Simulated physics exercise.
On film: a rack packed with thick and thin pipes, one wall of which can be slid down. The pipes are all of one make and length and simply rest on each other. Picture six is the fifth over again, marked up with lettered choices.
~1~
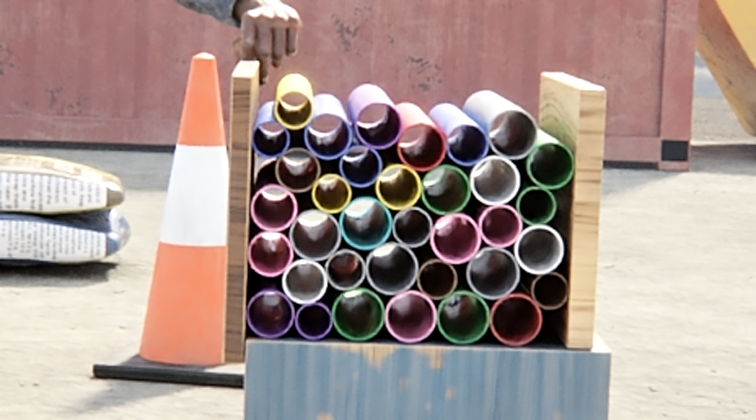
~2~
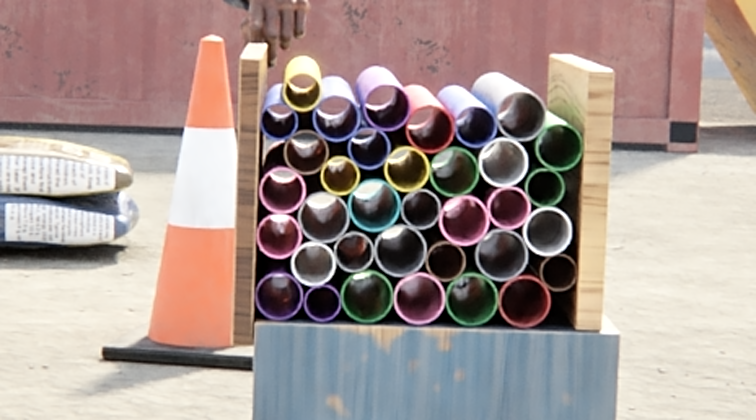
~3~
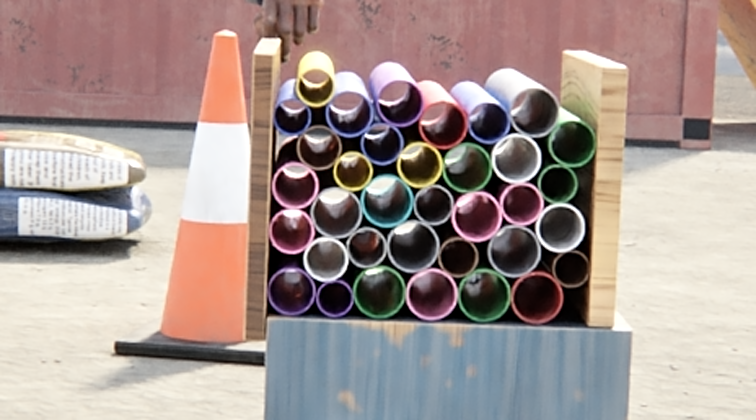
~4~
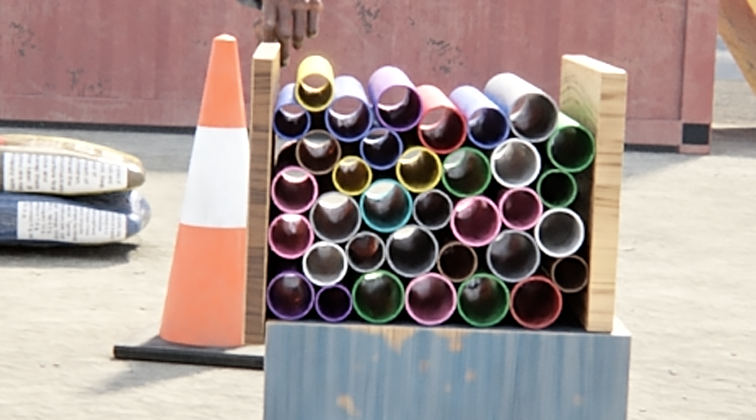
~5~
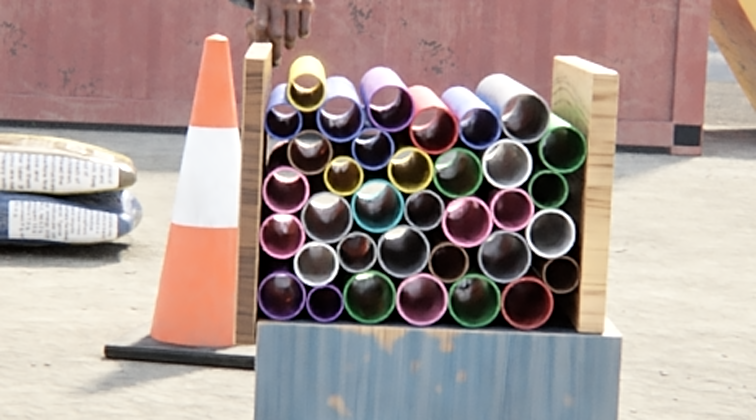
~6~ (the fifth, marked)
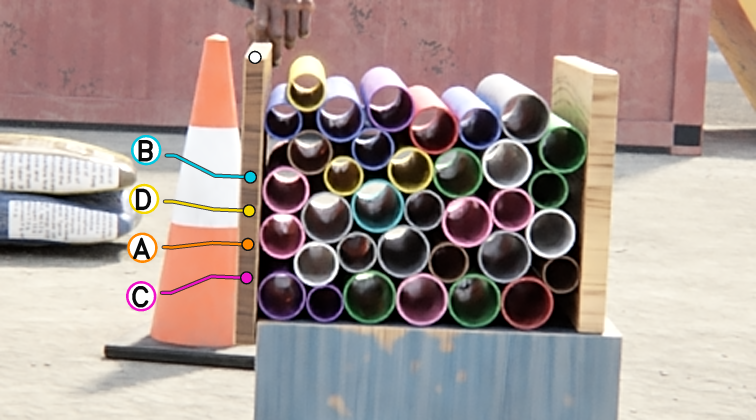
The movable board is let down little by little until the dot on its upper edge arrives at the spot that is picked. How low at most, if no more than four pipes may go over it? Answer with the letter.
The last mark within the limit is D.
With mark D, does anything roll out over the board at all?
Yes, at D.
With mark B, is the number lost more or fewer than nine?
At B, fewer than nine.
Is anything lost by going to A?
Yes.
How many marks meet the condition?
The number is two.
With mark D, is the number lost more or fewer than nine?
Fewer than nine.
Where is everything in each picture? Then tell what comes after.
In the first picture, a brown pipe (437, 279); a pink pipe (456, 238); a yellow pipe (332, 194).
In the second picture, a yellow pipe (340, 176); a white pipe (503, 162).
In the third picture, a green pipe (573, 143); side board (264, 176).
In the fourth picture, a purple pipe (290, 296); a red pipe (535, 302).
In the fifth picture, a brown pipe (448, 263); a pink pipe (468, 222); a yellow pipe (344, 176).
On the copy, A at (248, 244); B at (251, 177); C at (247, 278); D at (249, 211); the white dot at (255, 57).
On D. First, top of the board (263, 129).
Then, top of the board (260, 208).
Finally, top of the board (260, 210), two out over the board.
By contrast, A more than four out over the board; B none out over the board; C more than four out over the board.
